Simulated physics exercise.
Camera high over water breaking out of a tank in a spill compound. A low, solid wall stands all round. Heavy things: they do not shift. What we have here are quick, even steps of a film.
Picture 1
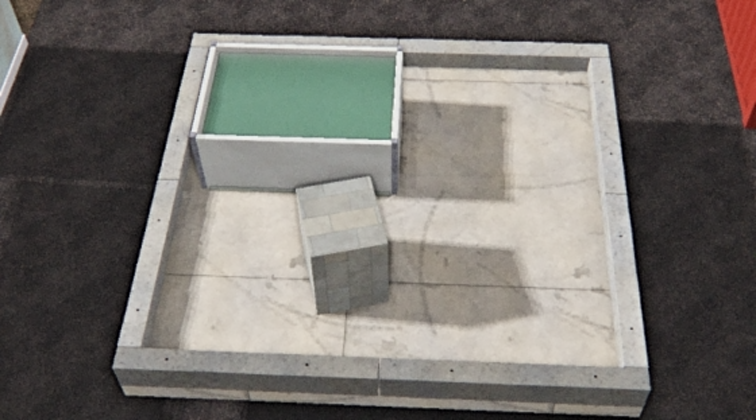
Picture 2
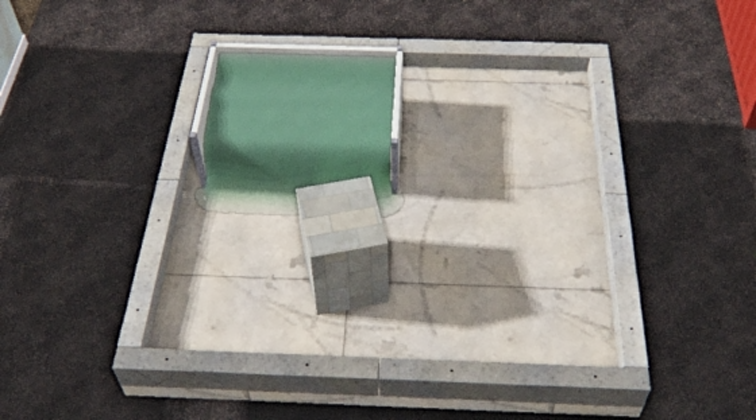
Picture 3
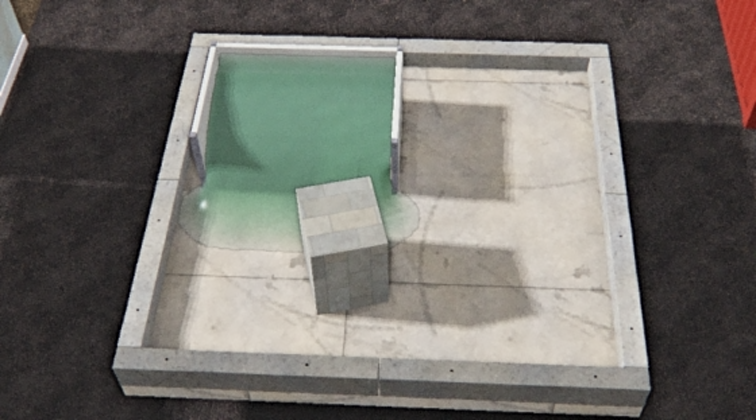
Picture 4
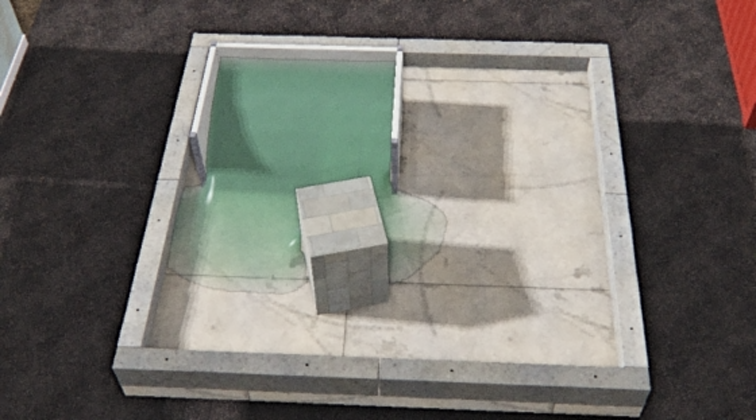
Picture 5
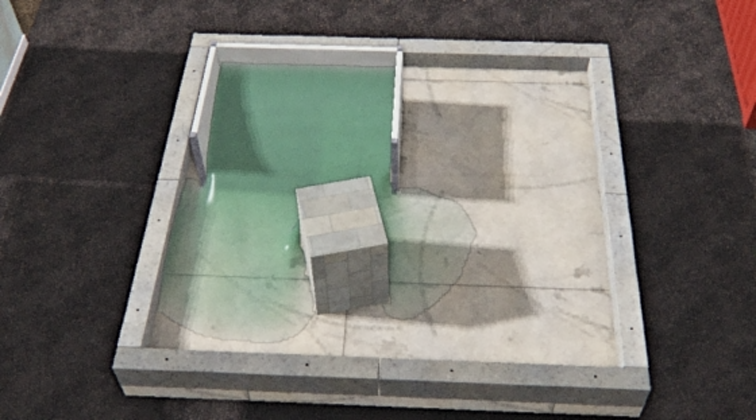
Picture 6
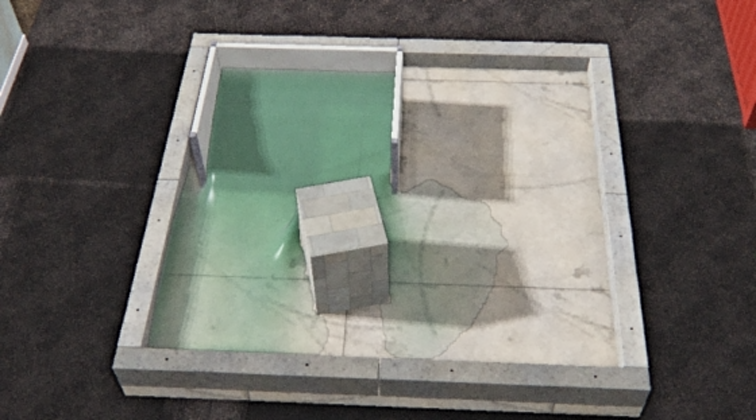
Green water pours out of the tank's open front and spreads around the concrete block.
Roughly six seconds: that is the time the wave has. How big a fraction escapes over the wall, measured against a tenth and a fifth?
It ends up having lost one tenth to one fifth.
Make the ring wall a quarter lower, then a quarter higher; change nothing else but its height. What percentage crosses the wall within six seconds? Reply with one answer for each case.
I'd put the first at around 24 percent and the second at around 8 percent.
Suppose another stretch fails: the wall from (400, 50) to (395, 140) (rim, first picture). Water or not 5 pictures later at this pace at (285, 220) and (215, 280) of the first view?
Spared, spared.
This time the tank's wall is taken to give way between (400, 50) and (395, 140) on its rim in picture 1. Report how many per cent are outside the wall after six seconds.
Estimate: 14 %.
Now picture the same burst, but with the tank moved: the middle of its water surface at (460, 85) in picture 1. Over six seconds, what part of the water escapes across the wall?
Result: Around 16 %.
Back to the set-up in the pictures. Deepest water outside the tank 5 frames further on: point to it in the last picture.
It should be close to (184, 360).
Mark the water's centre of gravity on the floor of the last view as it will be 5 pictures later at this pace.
That comes out near (299, 226).
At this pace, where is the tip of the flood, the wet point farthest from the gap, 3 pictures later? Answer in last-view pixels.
Around (531, 374).
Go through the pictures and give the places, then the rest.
The tank at (301, 96) is whole and still, in the first picture.
The front is at (399, 197), out from the gap at (298, 170), in the second picture.
Water pours out at (298, 174) and has run to (408, 228), in the third picture.
Water pours out at (298, 176) and has run to (430, 246), in the fourth picture.
The front is at (434, 293), out from the gap at (298, 176), in the fifth picture.
The front is at a hidden place, out from the gap at (299, 177), in the sixth picture.
A moment on, water covers 40 % of the floor; the low wall has let 0 % over.
Next, water covers 45 % of the floor; the low wall has let 2 % over.
Then, water covers 55 % of the floor; the low wall has let 12 % over.
Later, water covers 65 % of the floor; the low wall has let 13 % over.
In the end, water covers 80 % of the floor; the low wall has let 14 % over.
